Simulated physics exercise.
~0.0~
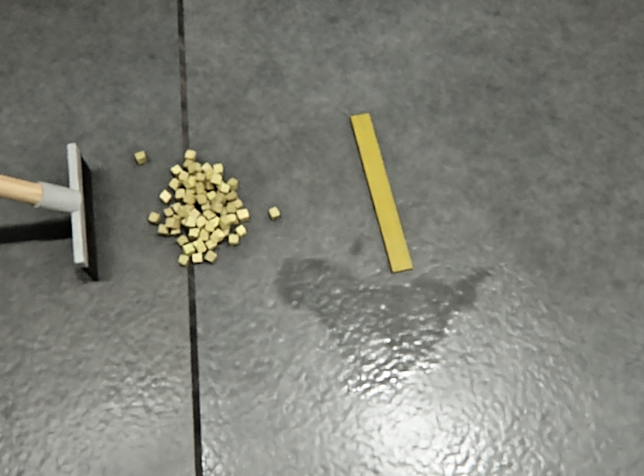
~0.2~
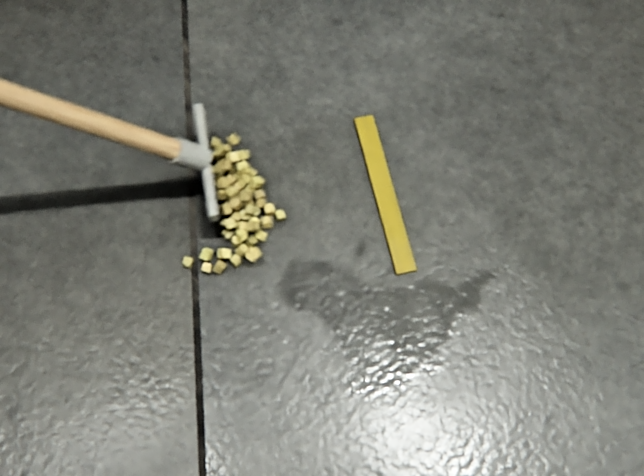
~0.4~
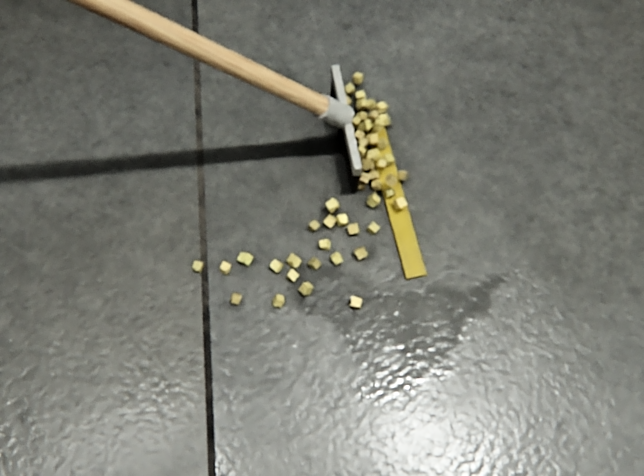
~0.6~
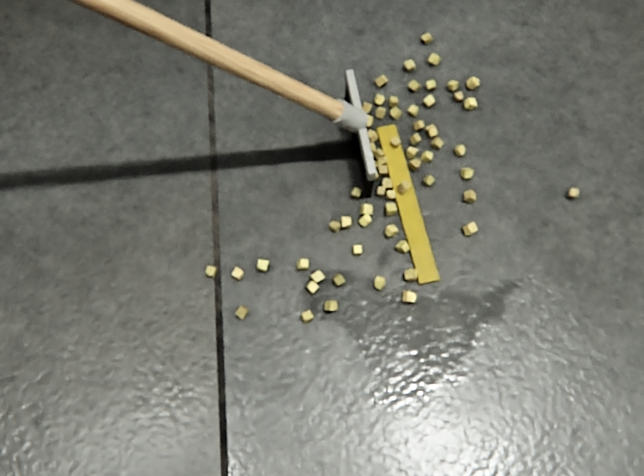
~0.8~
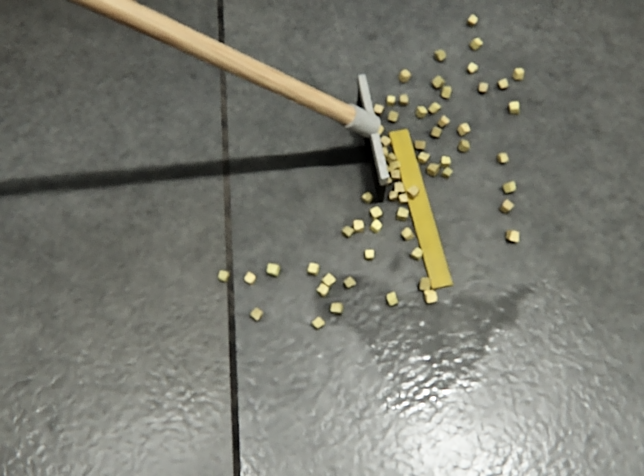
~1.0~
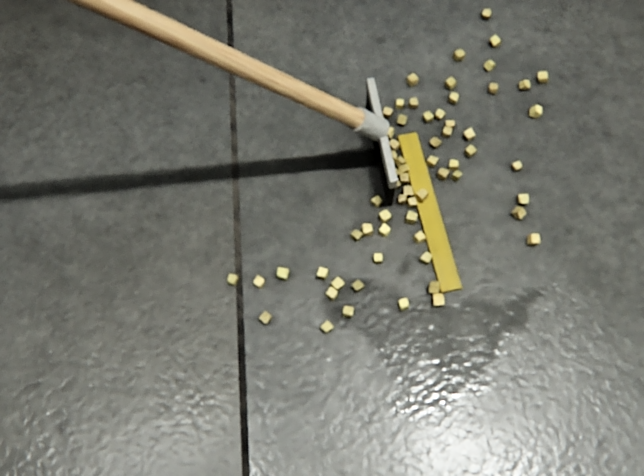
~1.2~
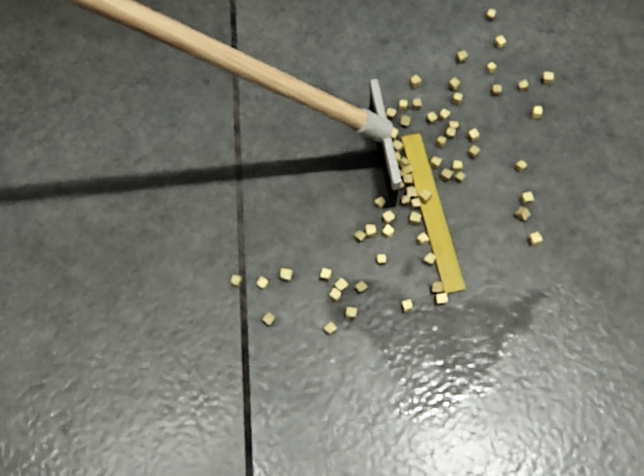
On a grey tiled floor, a squeegee pushes potato cubes right, scattering them around a yellow strip.
